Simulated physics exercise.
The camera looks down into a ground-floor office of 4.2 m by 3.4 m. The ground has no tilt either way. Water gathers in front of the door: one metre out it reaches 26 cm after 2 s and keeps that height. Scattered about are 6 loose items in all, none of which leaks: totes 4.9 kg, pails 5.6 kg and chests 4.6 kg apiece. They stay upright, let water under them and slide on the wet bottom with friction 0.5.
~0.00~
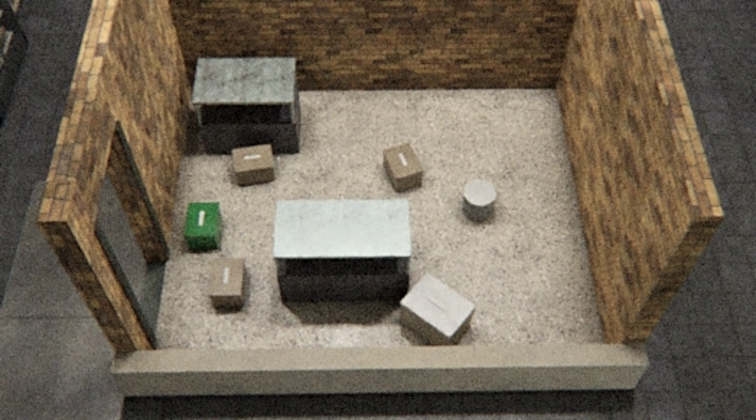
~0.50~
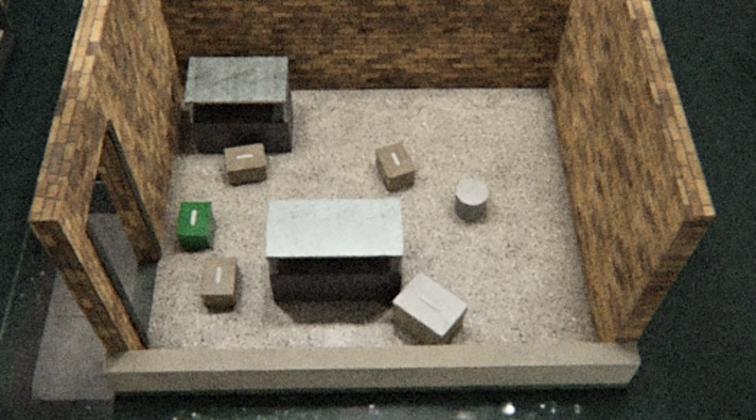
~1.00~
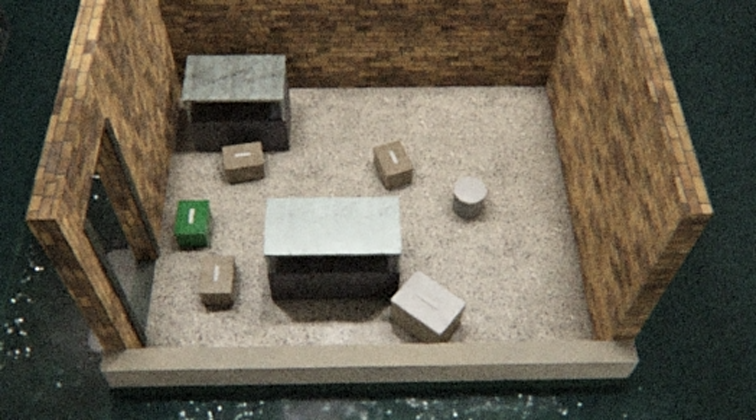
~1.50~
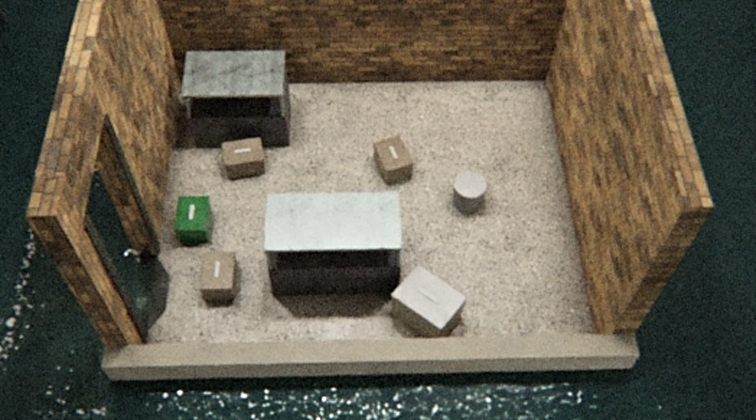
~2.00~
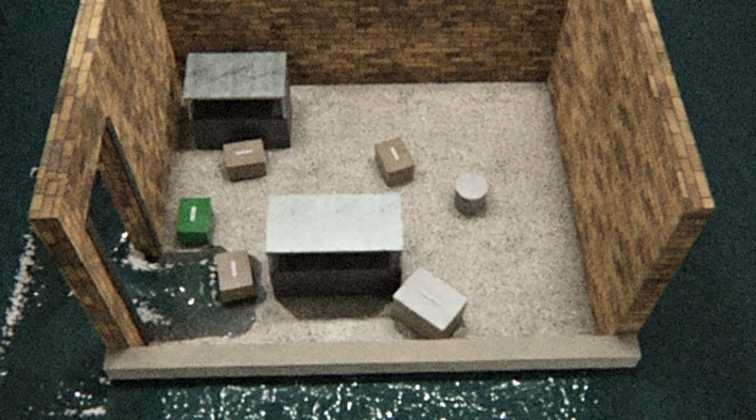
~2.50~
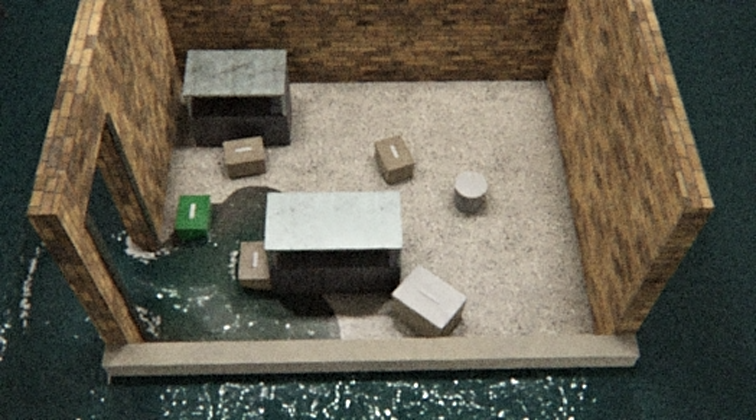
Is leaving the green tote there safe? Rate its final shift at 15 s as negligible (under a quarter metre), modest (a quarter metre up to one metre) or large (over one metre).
Modest.
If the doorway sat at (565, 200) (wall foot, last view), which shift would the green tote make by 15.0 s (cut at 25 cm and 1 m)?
Outcome - green tote: Well off.
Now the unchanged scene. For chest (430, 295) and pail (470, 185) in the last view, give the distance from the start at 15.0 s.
In turn: 120 cm, 60 cm.
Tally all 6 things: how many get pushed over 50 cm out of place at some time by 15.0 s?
Count: 6.
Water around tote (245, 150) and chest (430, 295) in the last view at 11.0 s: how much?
10 and 13 cm.
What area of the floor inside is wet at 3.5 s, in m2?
Some 6.0 m2 of it.
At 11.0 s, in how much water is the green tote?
Depth approx. 11 cm.
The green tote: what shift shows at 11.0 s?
Displacement near 30 cm.
After 3.5 s the green tote is near (194, 195), 0.2 m from its start, aground; 1 afloat.
After 6.8 s the green tote is near (200, 202), 0.1 m from its start, afloat; 4 afloat.
After 11.0 s the green tote is near (184, 184), 0.3 m from its start, afloat; 6 afloat.
After 15.0 s the green tote is near (221, 177), 0.4 m from its start, afloat; 6 afloat.
